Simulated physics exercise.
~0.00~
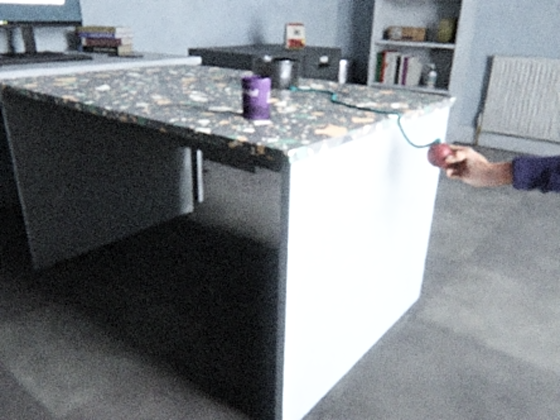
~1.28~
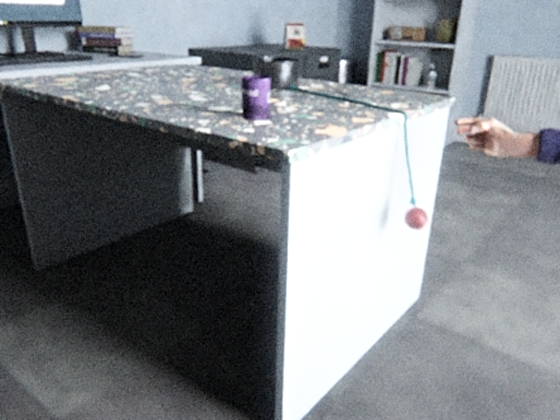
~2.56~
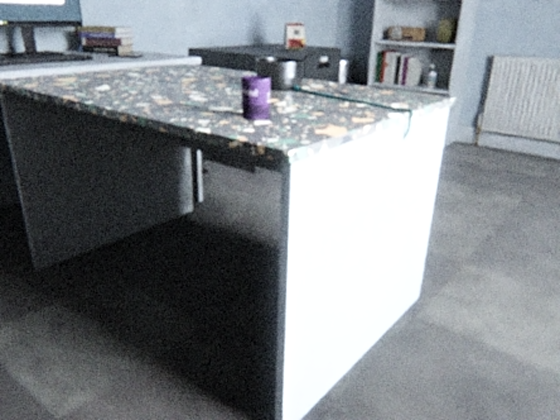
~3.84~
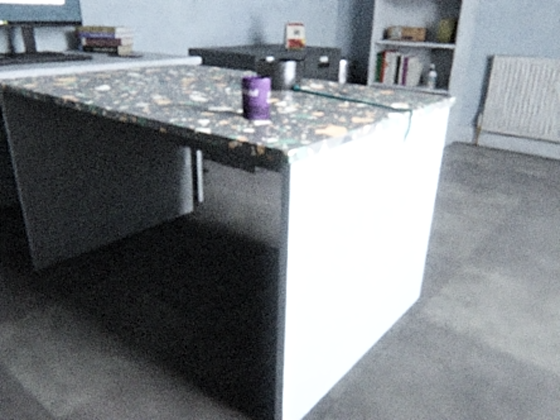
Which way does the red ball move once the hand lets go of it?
The red ball moves down beside the end of the desk, on its cord.
A released red ball drops on its cord, then goes out of sight as the cup stays.
